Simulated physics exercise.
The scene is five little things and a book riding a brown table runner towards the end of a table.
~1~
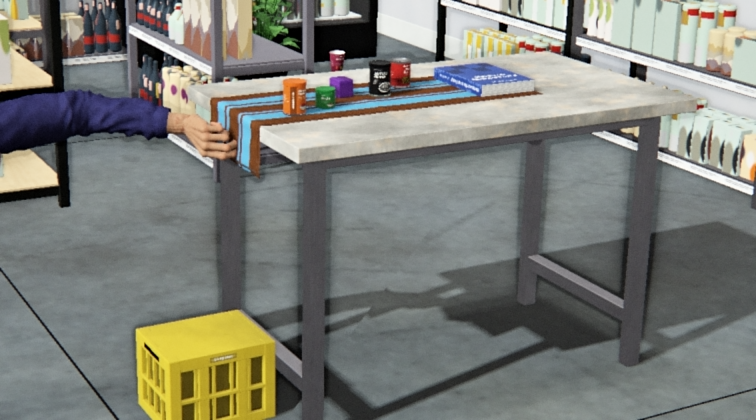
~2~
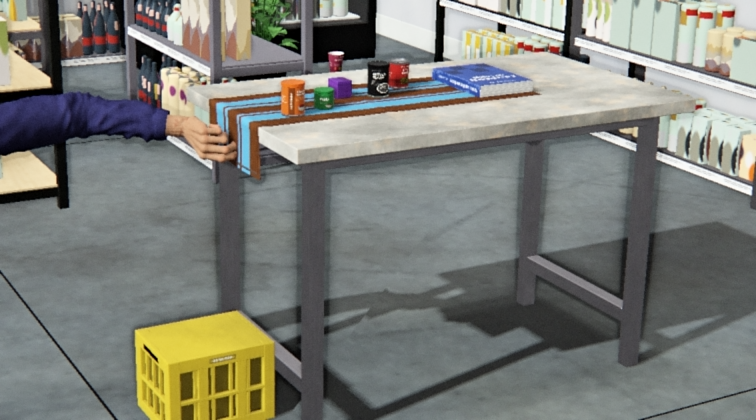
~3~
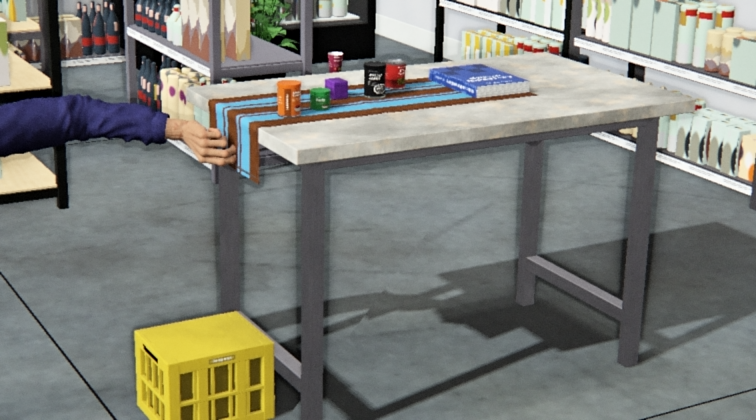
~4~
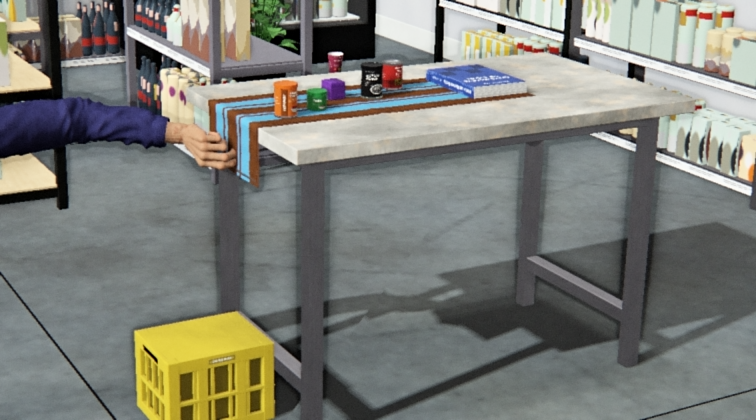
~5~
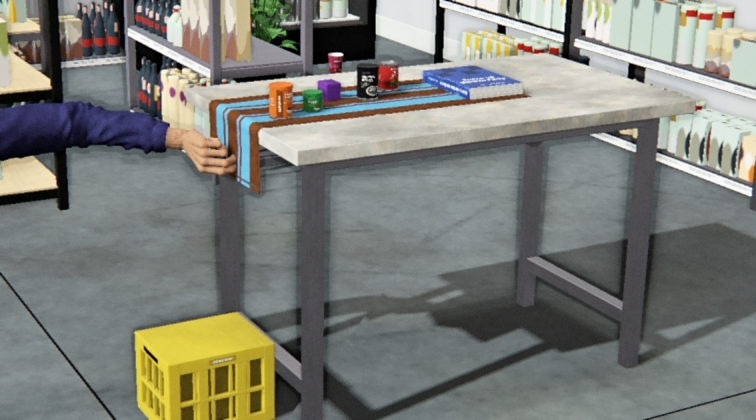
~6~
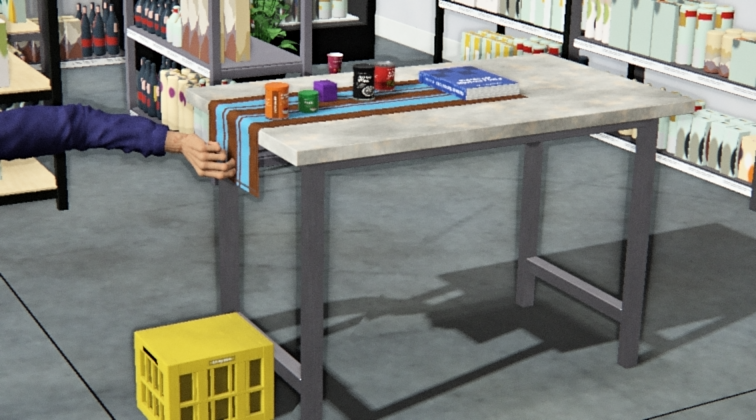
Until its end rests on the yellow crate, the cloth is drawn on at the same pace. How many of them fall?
The count that falls away is going to be four.
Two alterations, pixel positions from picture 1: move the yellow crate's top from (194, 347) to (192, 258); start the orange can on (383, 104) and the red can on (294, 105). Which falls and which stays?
The orange can stays put, the red can is lost.
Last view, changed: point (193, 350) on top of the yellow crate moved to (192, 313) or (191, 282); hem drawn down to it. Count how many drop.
In that case 3 and 2.
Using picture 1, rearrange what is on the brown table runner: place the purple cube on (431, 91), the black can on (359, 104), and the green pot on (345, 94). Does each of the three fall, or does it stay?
The purple cube ends up still aboard, the black can ends up knocked off, the green pot ends up knocked off.
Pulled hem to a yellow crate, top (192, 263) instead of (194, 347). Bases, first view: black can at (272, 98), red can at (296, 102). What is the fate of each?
Observed: Black can departs; red can departs.
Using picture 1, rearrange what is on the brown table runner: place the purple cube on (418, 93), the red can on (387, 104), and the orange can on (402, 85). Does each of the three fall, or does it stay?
The purple cube? It stays where it is. The red can tips off, and the orange can stays where it is.
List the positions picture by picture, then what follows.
In the first picture, hem (260, 179); orange can (295, 81); green pot (326, 88); purple cube (342, 78); black can (380, 62); red can (401, 60); top of the crate (194, 347).
In the second picture, hem (261, 180); orange can (293, 82).
In the third picture, hem (259, 184); green pot (320, 90).
In the fourth picture, hem (259, 188); purple cube (333, 80); top of the crate (193, 349).
In the fifth picture, hem (260, 194); black can (368, 65).
In the sixth picture, hem (259, 198); orange can (277, 85); green pot (308, 92); purple cube (325, 82); black can (364, 66); red can (385, 63).
Soon after, hem near (232, 223); orange can gone.
Then, hem near (231, 282); orange can and green pot gone.
Further on, hem on the crate; orange can, green pot, purple cube and black can gone.
At rest, hem on the crate; orange can, green pot, purple cube and black can gone. The table loses four.
